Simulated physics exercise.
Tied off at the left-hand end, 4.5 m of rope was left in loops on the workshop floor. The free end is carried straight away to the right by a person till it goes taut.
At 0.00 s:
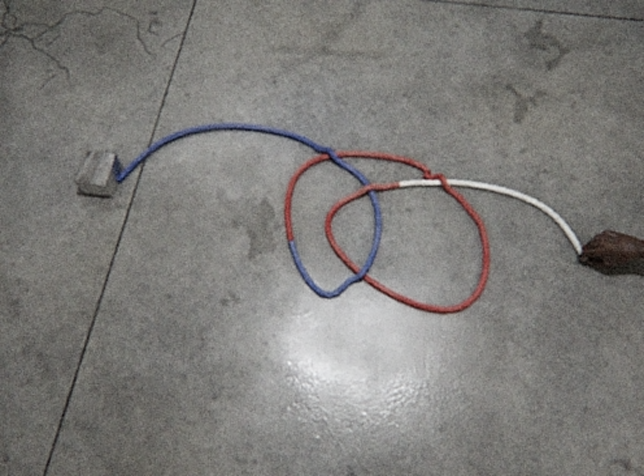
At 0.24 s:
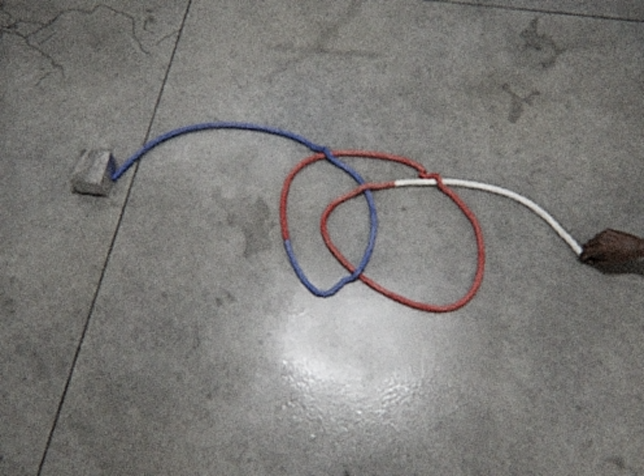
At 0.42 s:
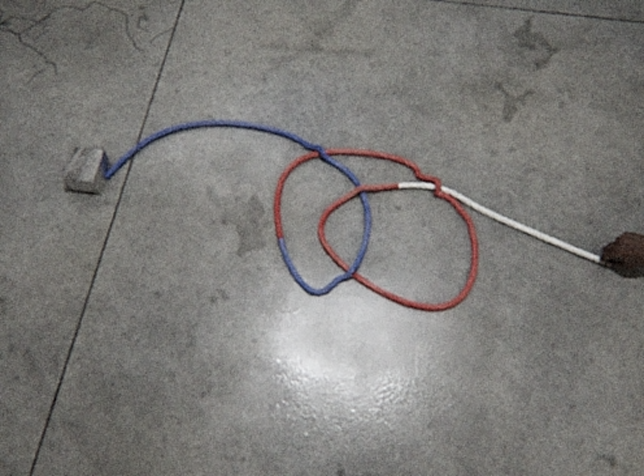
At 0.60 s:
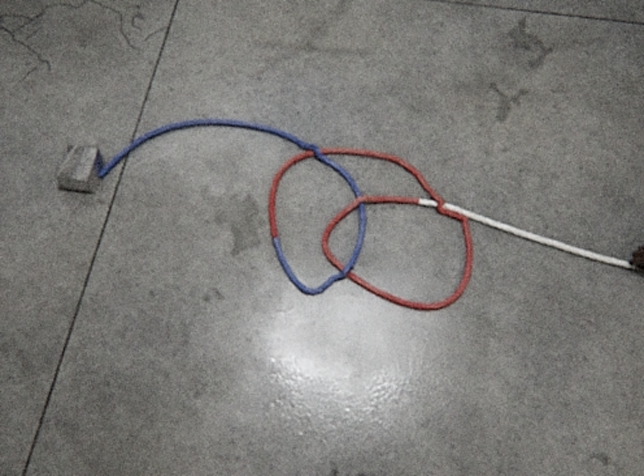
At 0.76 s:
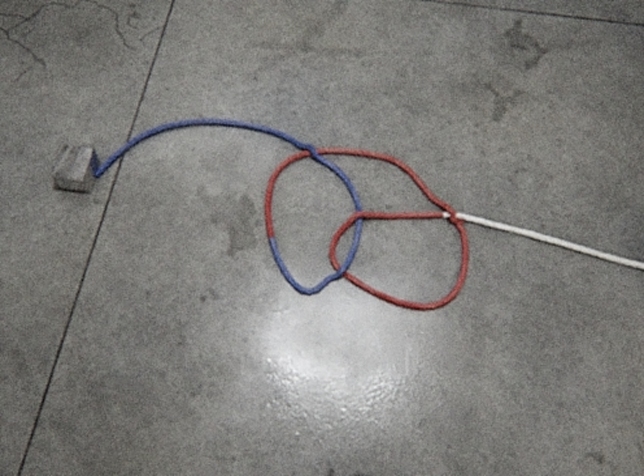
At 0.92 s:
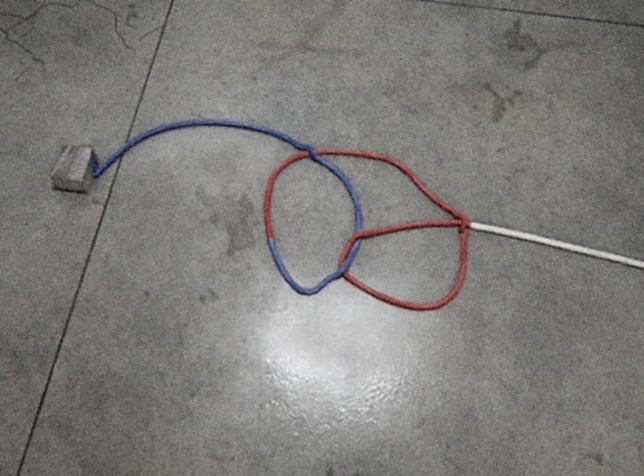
In the video, a hand at the right pulls the white end of a blue, red and white rope looped on a gray floor, moving out of view as the white section straightens and the right-hand red loop narrows.
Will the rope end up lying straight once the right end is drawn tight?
No, it ends in a knot.
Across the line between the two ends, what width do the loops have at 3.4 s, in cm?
10 cm.
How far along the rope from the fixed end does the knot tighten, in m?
Roughly 1.6 m.
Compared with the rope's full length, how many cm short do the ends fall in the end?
Shortfall: Around 30 cm.
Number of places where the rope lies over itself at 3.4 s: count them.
The number is 4.
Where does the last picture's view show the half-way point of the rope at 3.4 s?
About (464, 207).
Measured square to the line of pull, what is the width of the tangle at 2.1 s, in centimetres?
About 36 cm.
At 2.1 s, the ends are 2.6 m apart, loops still 37 cm across.
At 3.4 s, the ends are 3.4 m apart, loops still 10 cm across.
At 4.6 s, the ends are 4.1 m apart, with a tight lump 1.7 m from the fixed end.
At 5.8 s, the ends are 4.2 m apart, loops still 6 cm across.
At 6.1 s, the ends are 4.2 m apart, loops still 7 cm across.
